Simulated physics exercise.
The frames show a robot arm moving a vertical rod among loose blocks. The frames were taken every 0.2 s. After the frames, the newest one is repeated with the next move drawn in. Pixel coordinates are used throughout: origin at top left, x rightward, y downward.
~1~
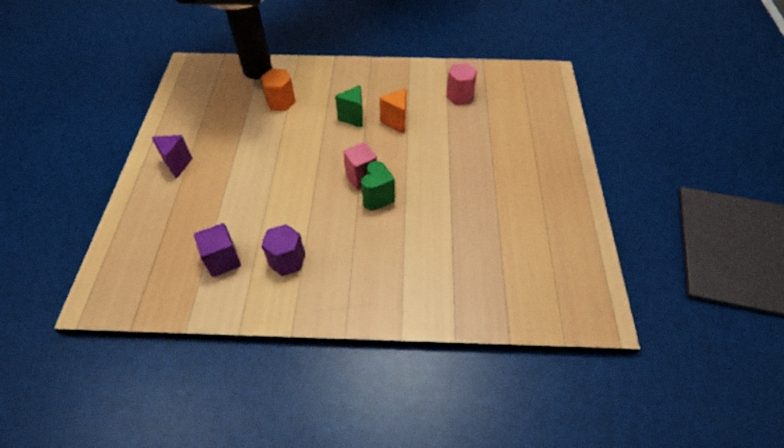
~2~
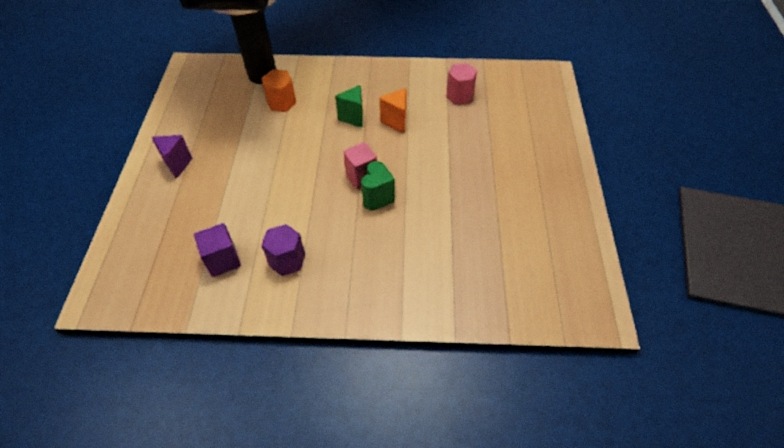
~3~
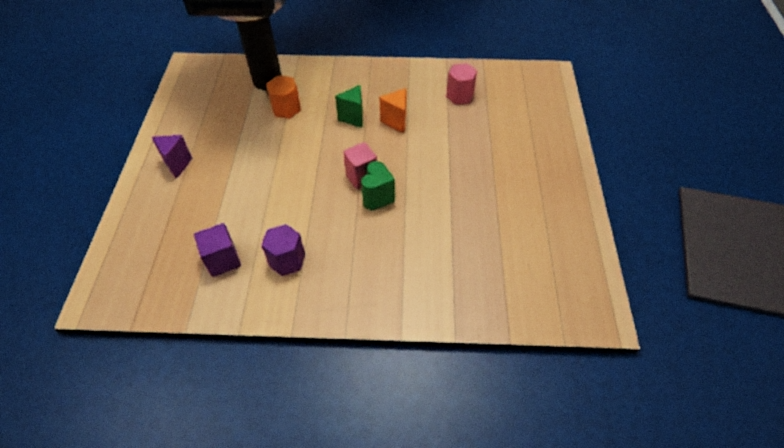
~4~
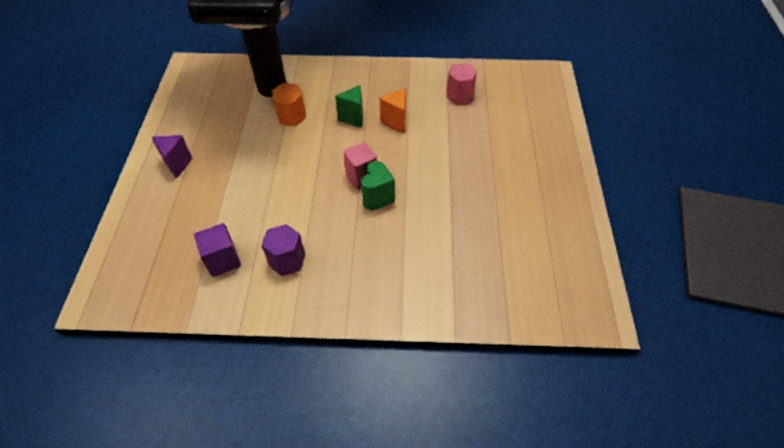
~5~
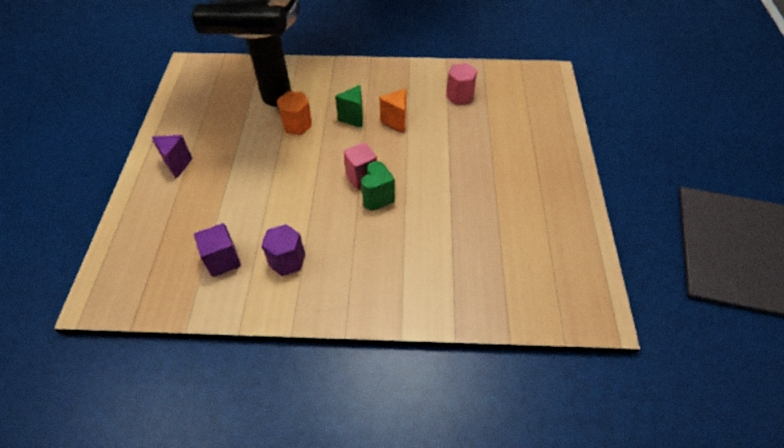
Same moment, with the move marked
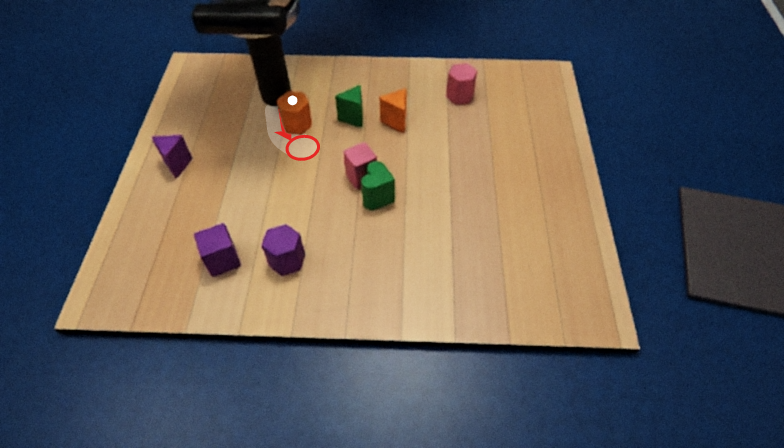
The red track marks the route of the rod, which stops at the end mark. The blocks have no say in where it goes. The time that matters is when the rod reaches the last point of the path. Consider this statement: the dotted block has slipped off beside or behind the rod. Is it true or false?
That claim is false.
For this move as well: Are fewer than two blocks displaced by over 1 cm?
Yes - that is the case.
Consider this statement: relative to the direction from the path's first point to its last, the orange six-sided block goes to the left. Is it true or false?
The claim holds.
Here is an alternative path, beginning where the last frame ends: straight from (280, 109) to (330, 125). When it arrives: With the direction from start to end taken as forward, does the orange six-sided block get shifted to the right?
The answer is yes.
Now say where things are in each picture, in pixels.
The first picture shows tip of the rod (258, 71), middles of tops, orange six-sided block (276, 77), green triangular block (352, 94).
The second picture shows rod (263, 76), orange six-sided block (276, 78).
The third picture shows rod (268, 81), orange six-sided block (281, 84).
The fourth picture shows rod (273, 88), orange six-sided block (287, 92).
The fifth picture shows rod (277, 97), orange six-sided block (292, 100), green triangular block (352, 94).
The line goes from (280, 109) via (282, 124) and (288, 138), ending at (303, 148); the dot is on the orange six-sided block.
The first path, step by step. Halfway along, rod (281, 119); orange six-sided block (305, 117), turned 25° anticlockwise.
At the end, rod (300, 136); orange six-sided block (329, 130), turned 35° anticlockwise; green triangular block unmoved.
